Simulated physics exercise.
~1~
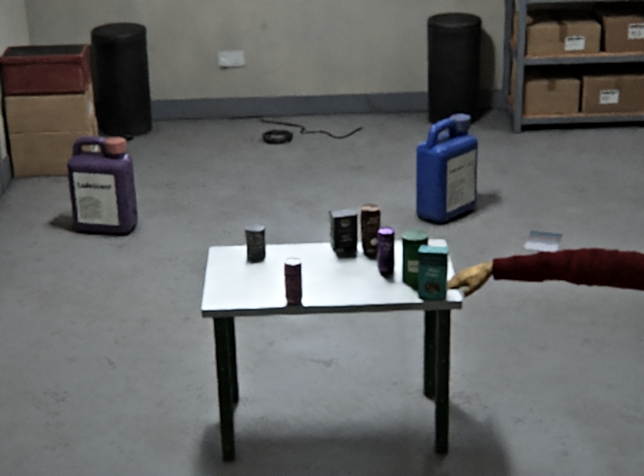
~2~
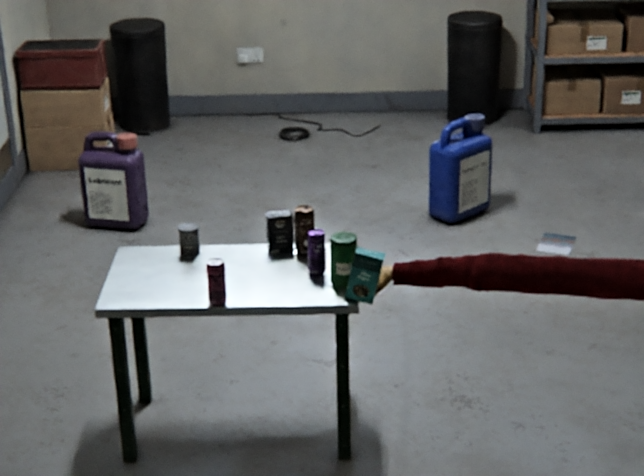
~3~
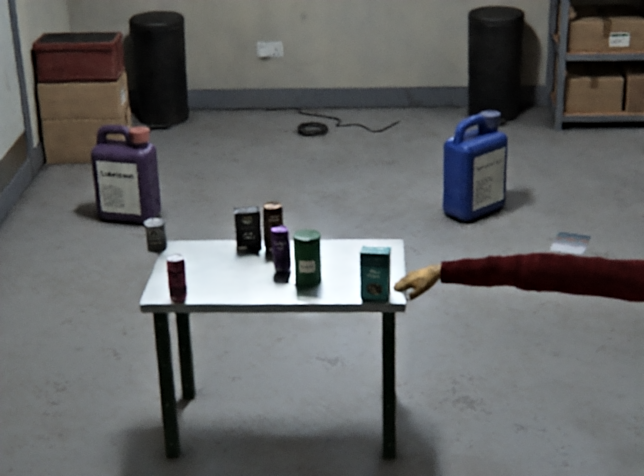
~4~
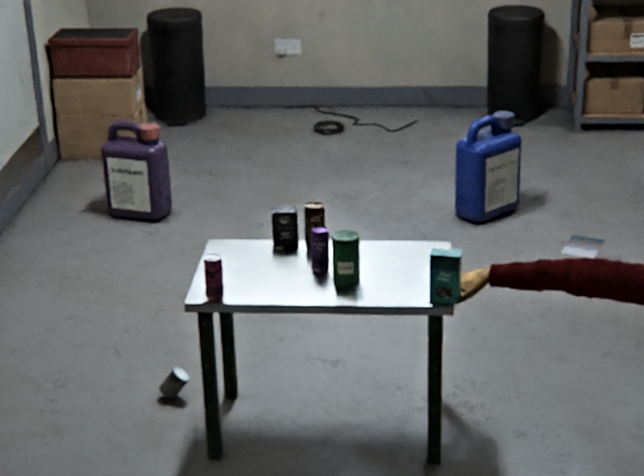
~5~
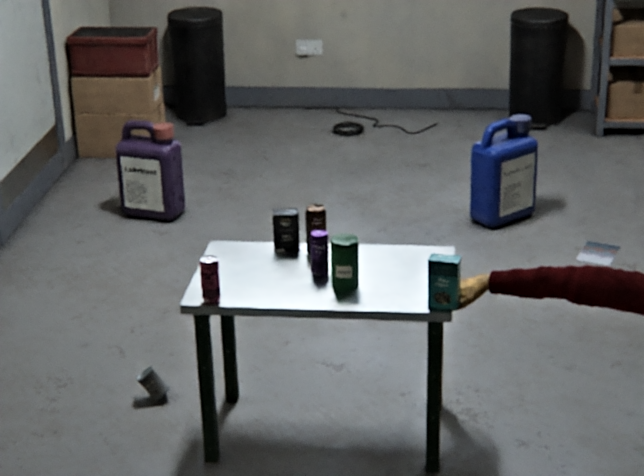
To begin with, a hand in a dark red sleeve rests at the right end of a small white table holding several cans, a green jar, two packets and a grey tin. The table moves left, and the turquoise packet tilts by the hand. It then goes back to the right, leaving the pink can and green jar farther left on its top, while the grey tin slips off the left side. The tin drops to the floor. At the end it lies there, while everything else still stands on the table.
